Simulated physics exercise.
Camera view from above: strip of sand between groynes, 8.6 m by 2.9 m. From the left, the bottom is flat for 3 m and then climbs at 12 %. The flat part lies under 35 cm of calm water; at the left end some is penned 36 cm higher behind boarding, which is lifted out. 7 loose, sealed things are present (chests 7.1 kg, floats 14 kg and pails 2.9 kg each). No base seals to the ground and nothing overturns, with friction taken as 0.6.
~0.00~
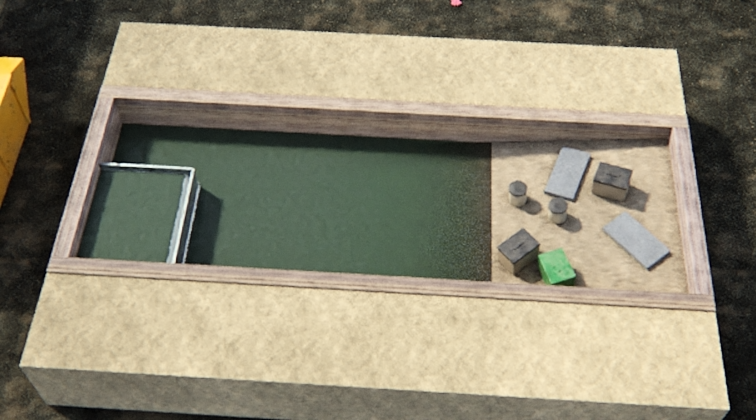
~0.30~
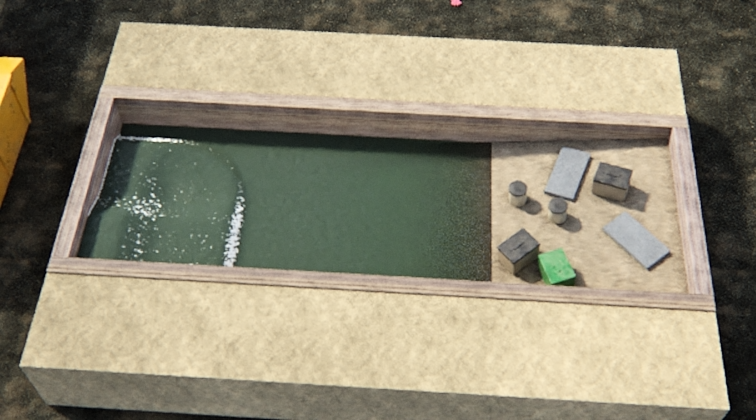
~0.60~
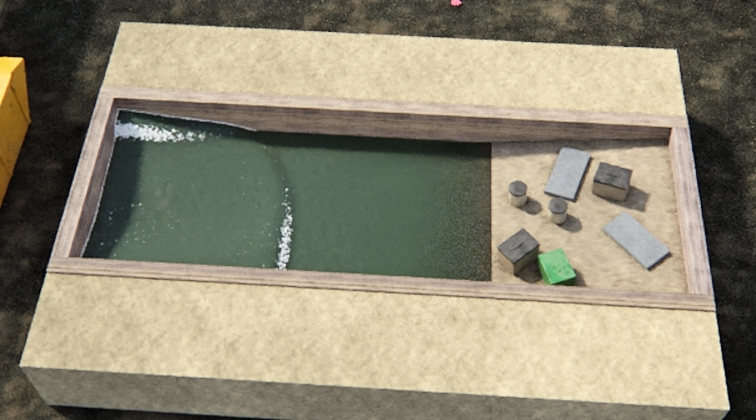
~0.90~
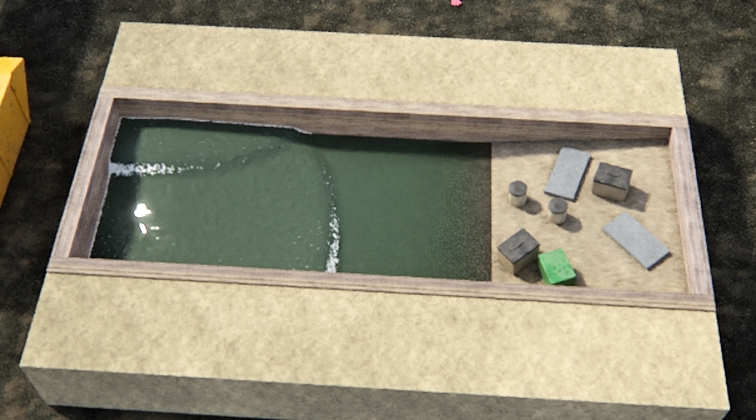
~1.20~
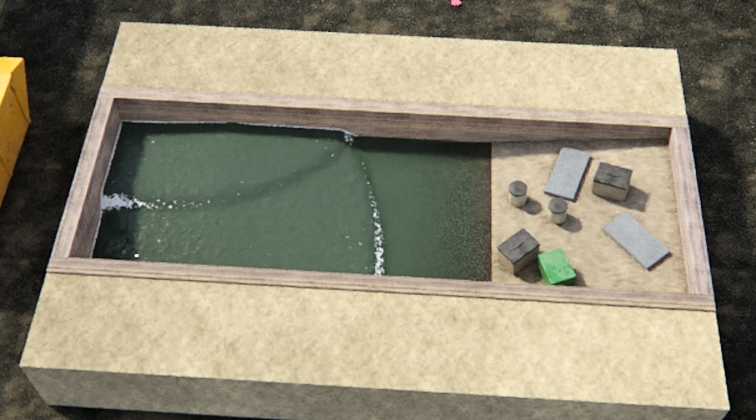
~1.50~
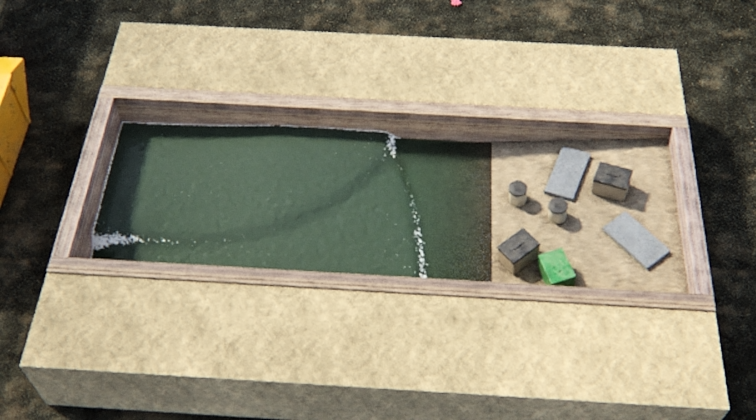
The clip shows a wood-edged basin from above as a walled-off section of water at the left is released, sending foamy ripples rightward across the dark green water, while the green chest and other objects on the sand stay still.
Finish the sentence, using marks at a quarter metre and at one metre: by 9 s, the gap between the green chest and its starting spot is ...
By then that gap is over one metre.
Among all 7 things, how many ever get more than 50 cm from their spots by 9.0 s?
By my tally, 5.
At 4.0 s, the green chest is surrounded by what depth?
Close to 6 centimetres.
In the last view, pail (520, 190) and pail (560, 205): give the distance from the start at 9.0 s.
In turn: 120 cm, 40 cm.
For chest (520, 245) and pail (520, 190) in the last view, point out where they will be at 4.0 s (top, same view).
Estimated pixels: (568, 238) and (575, 205).
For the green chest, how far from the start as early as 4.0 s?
I'd guess some 30 cm by then.
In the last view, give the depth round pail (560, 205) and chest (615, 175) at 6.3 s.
I'd estimate 1 cm for the first and 1 cm for the second.
After 2.1 s the green chest is near (560, 266), 0.0 m from its start, aground; 0 afloat.
After 4.0 s the green chest is near (583, 262), 0.3 m from its start, afloat; 5 afloat.
After 6.3 s the green chest is near (465, 265), 1.3 m from its start, aground; 1 afloat.
After 9.0 s the green chest is near (406, 251), 2.2 m from its start, afloat; 4 afloat.
